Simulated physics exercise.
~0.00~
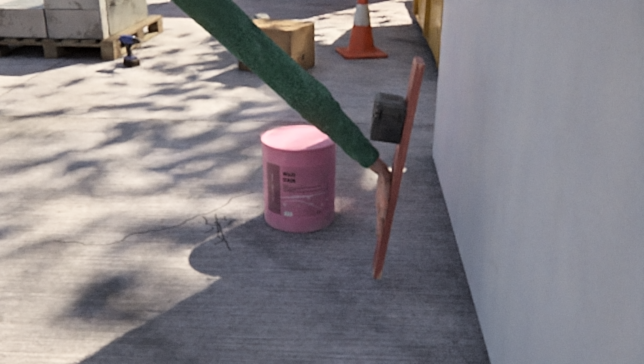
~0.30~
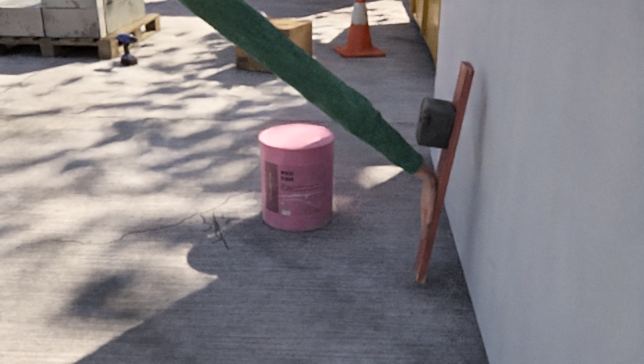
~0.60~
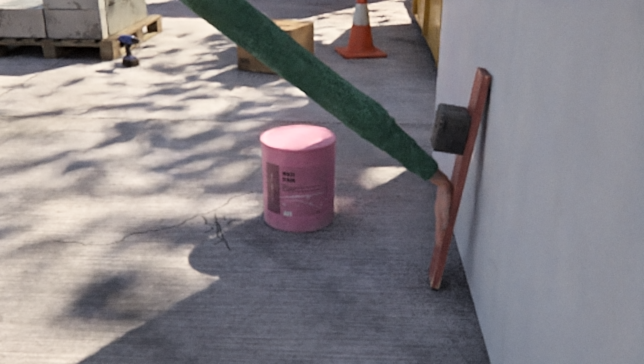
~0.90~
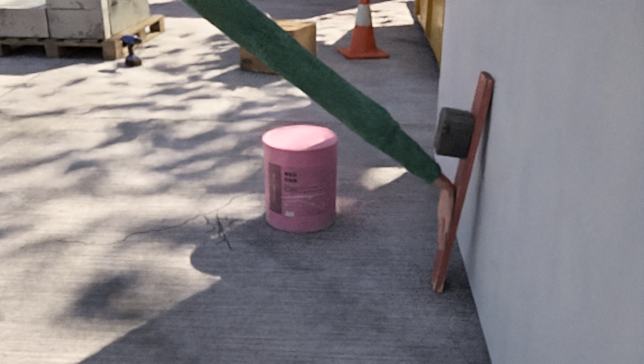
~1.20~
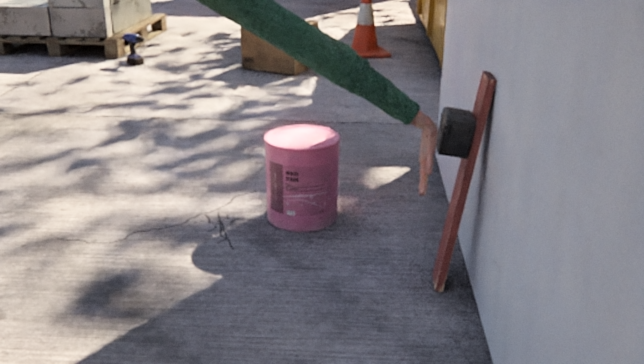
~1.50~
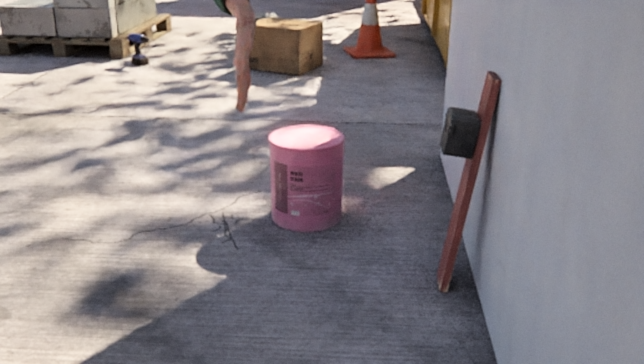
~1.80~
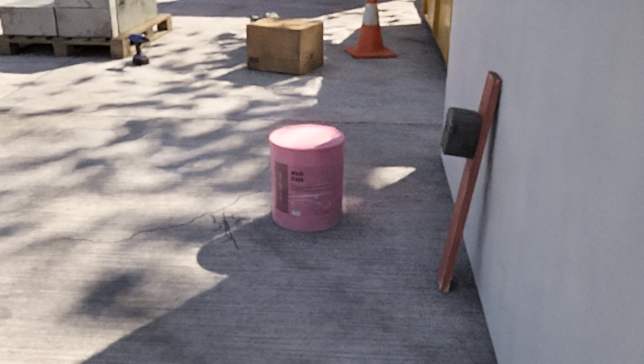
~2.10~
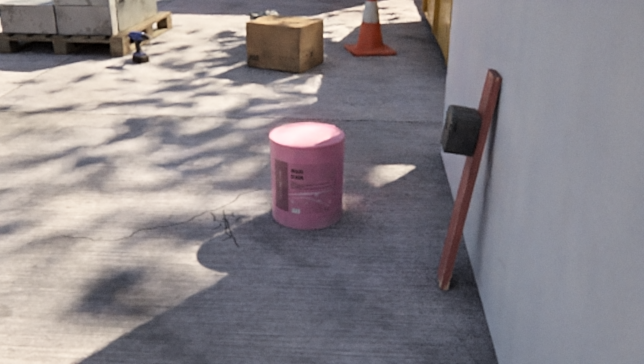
A green-sleeved arm holds a narrow red plank with a dark, round block attached near its top, above a sunlit concrete floor seen from slightly above. A pink pail stands in the middle, with a cardboard box, an orange cone and a pallet of pale blocks behind it, and a pale wall rises on the right. The hand moves the plank rightward and sets it leaning against the wall. The fingers then let go, and the arm draws back toward the top left and leaves. The plank stays leaning, and the pail remains in place.
